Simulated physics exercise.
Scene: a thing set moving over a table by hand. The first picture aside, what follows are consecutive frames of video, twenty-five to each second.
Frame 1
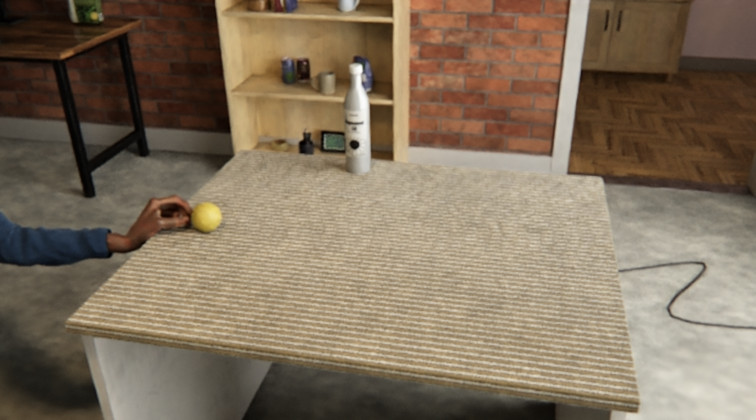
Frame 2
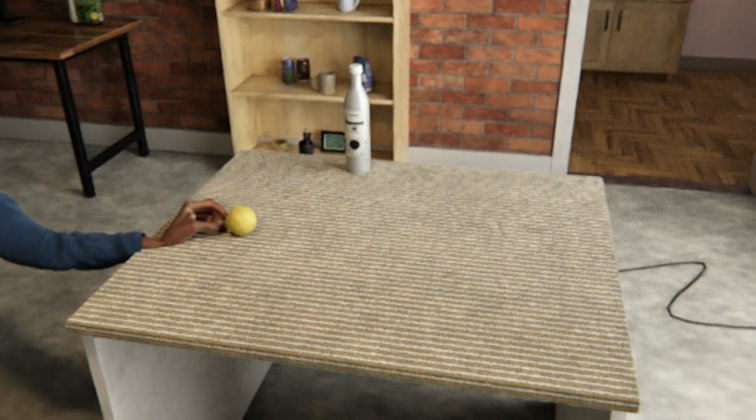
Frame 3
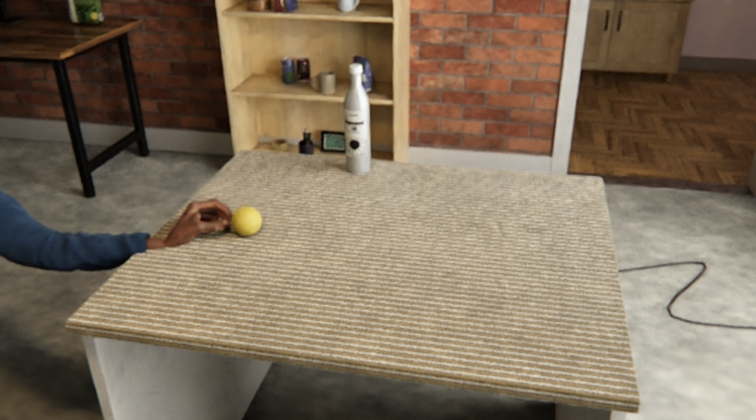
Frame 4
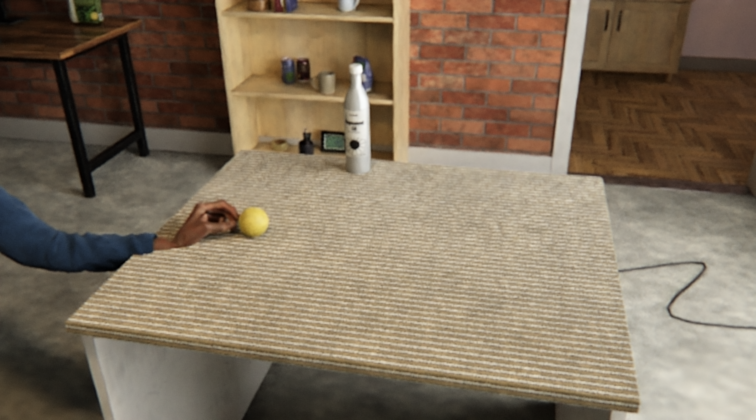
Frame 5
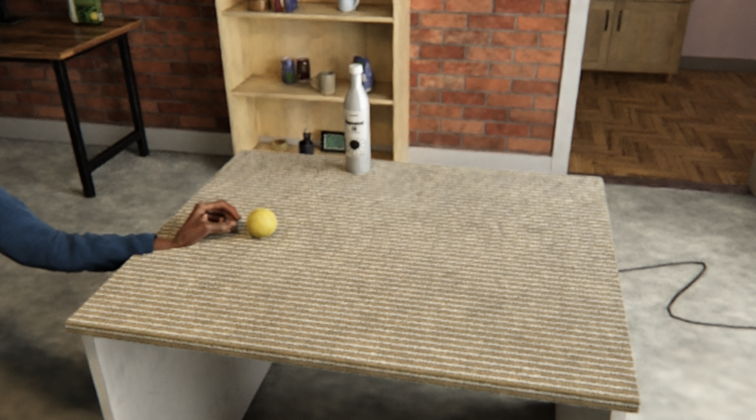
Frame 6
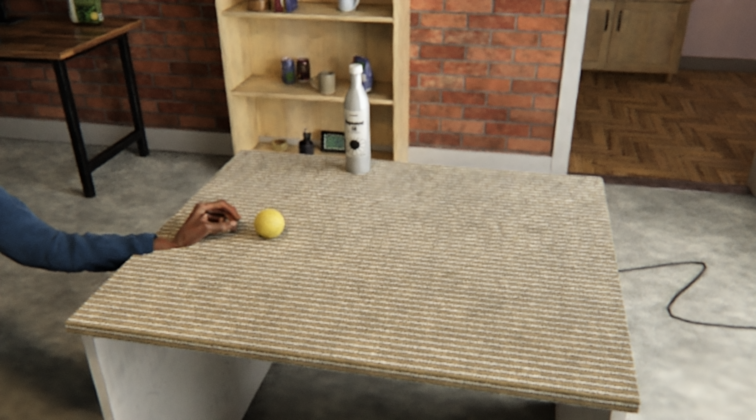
A yellow lemon was pushed to the right across a ribbed tabletop by a hand in a blue sleeve, then rolled slightly away from the fingers while a white bottle stood still behind it.
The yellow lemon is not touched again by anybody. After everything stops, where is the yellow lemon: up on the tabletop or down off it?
It never gets off the table.
Then, 0.20 s past the last view, yellow lemon displaced well along near (301, 227).
Then, 0.30 s past the last view, yellow lemon displaced well along near (313, 228).
Finally, moved from the start, yellow lemon. Final places as the last picture's camera would see them, yellow lemon near (335, 230).
